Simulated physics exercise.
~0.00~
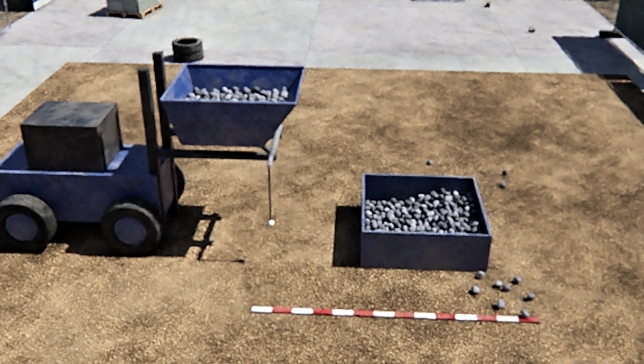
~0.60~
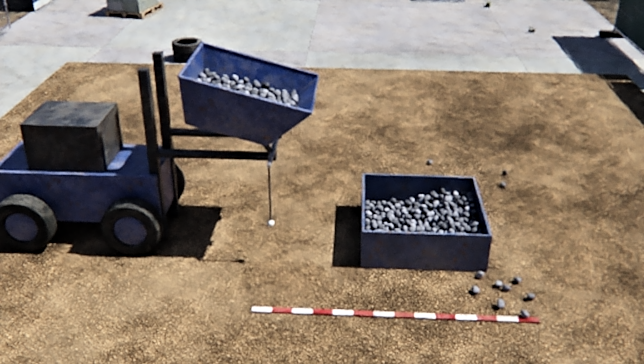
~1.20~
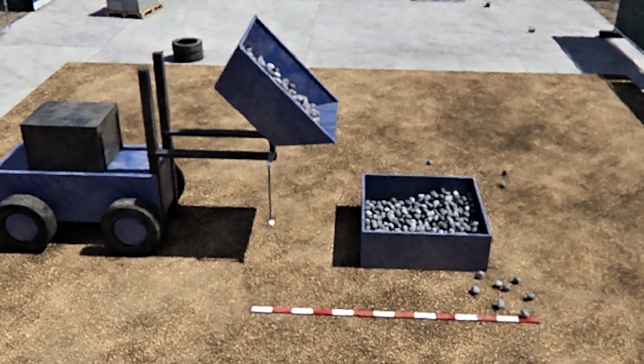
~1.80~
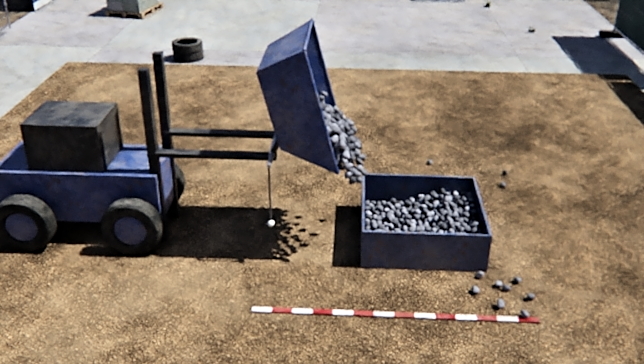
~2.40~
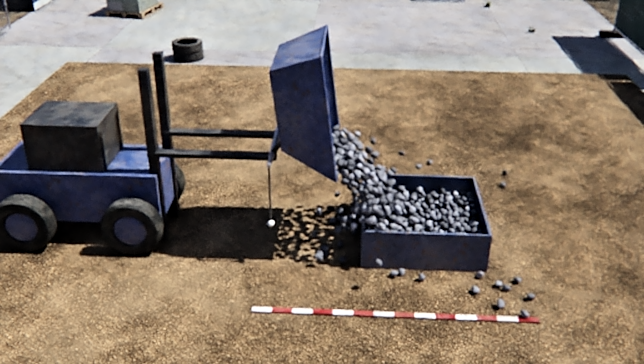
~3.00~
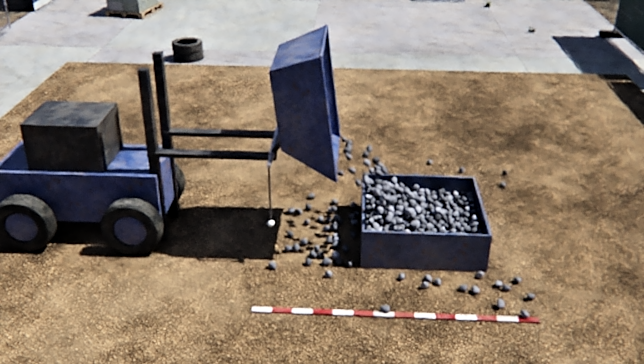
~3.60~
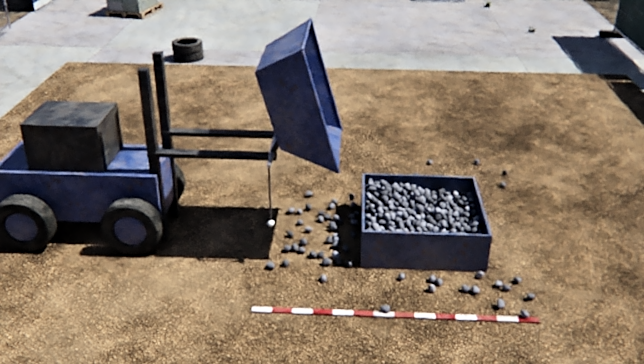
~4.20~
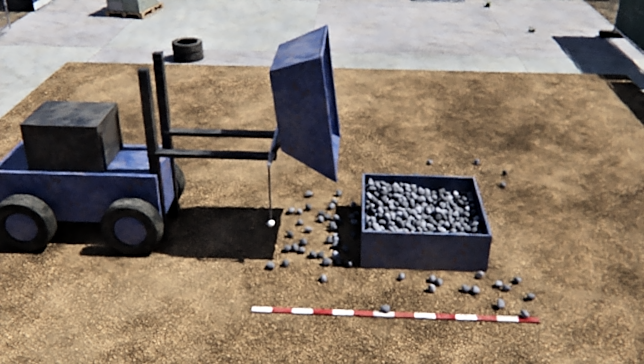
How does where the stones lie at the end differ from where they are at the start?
At the start the stones are split between the raised skip and the bin, with a few on the ground. By the end the skip's load has moved right and down, so most stones are in the bin and some lie scattered on the ground around it.
